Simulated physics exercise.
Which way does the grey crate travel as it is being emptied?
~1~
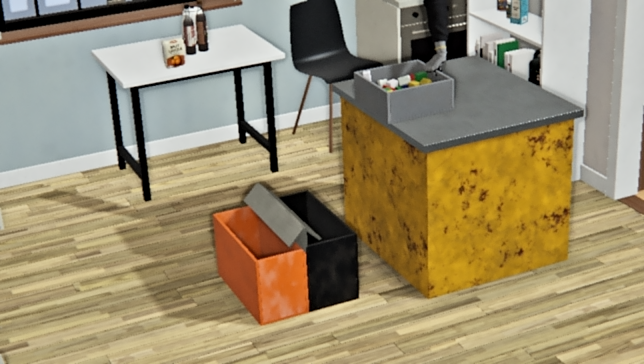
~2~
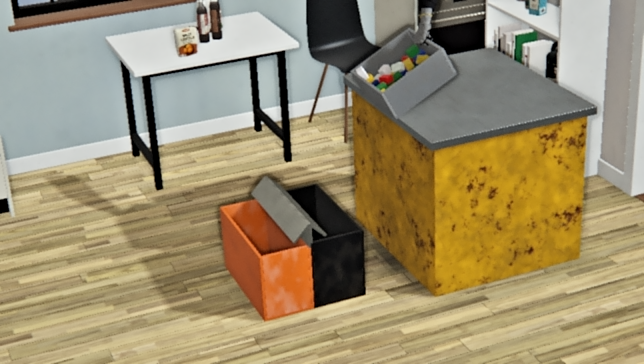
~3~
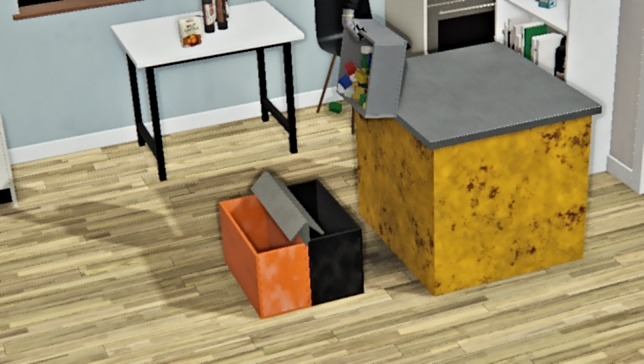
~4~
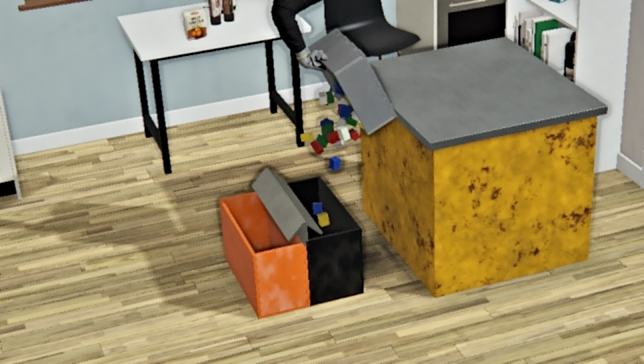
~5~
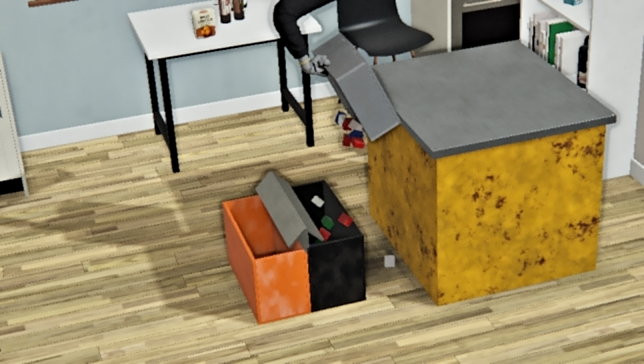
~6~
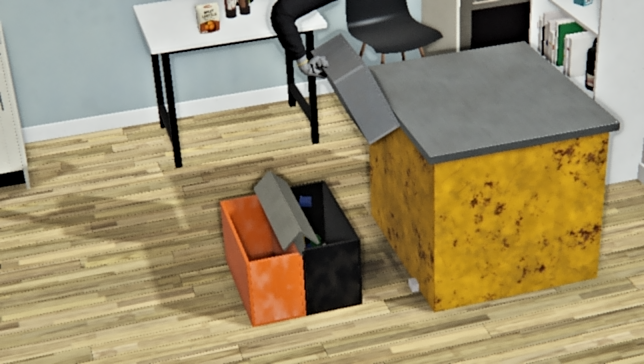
The grey crate moves to the left, swinging out past the edge of the bench as it tips.
